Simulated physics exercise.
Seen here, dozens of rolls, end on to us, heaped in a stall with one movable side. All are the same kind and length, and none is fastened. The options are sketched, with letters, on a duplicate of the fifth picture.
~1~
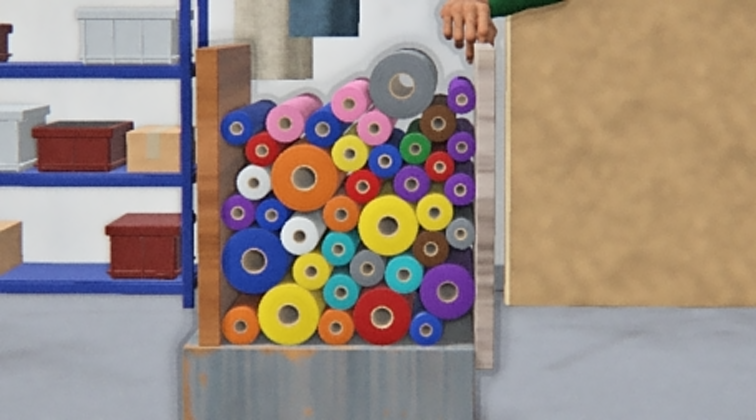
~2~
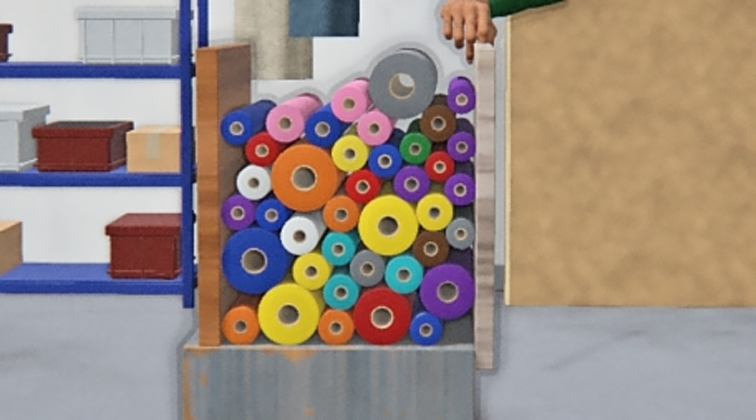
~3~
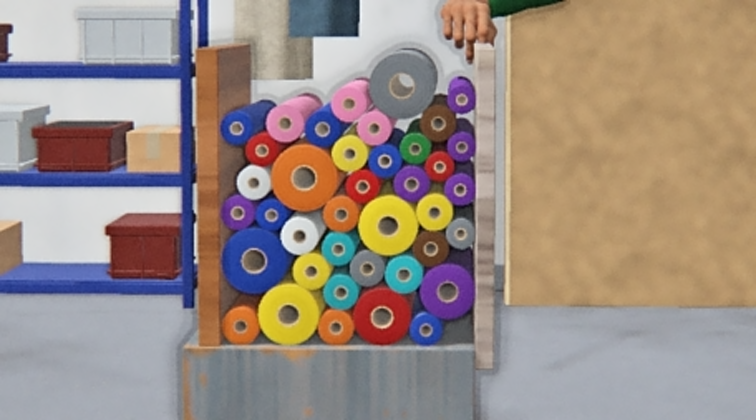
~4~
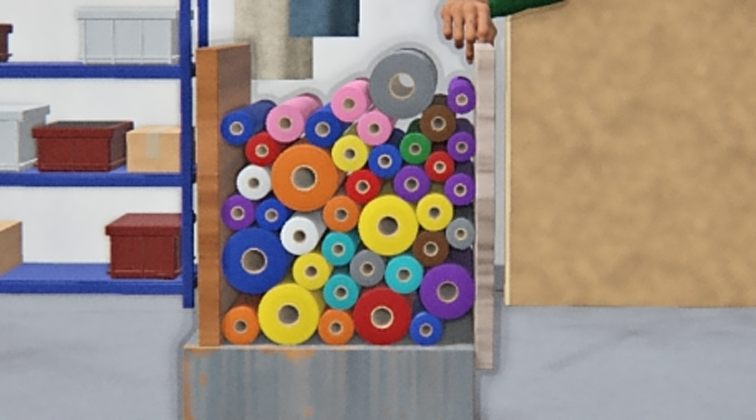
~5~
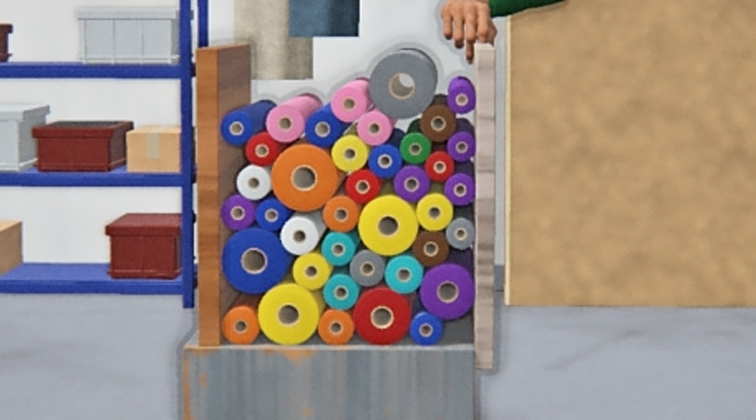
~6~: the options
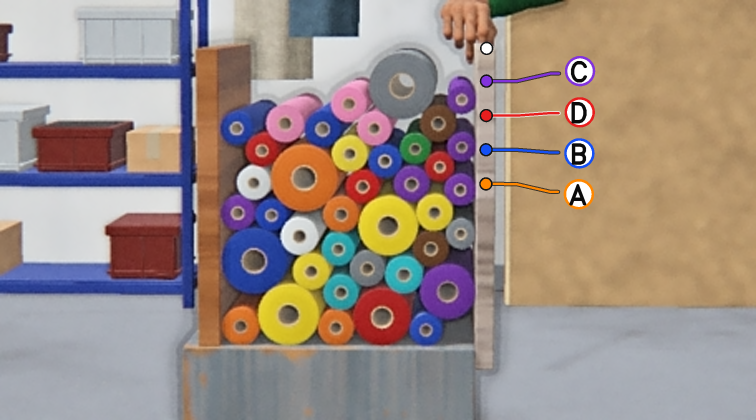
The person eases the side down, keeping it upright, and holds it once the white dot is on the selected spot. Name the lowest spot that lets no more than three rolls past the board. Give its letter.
At most to A.
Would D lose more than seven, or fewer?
It loses fewer than seven.
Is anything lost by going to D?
No, at D.
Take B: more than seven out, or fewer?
At B, fewer than seven.
On the marked copy, A at (486, 184); B at (486, 150); C at (486, 81); D at (486, 116); the white dot at (487, 49).
With A. Early on, top of the board (477, 119).
Further on, top of the board (477, 183).
At the end, top of the board (477, 183), three out over the board.
As for the rest, B none out over the board; C none out over the board; D none out over the board.
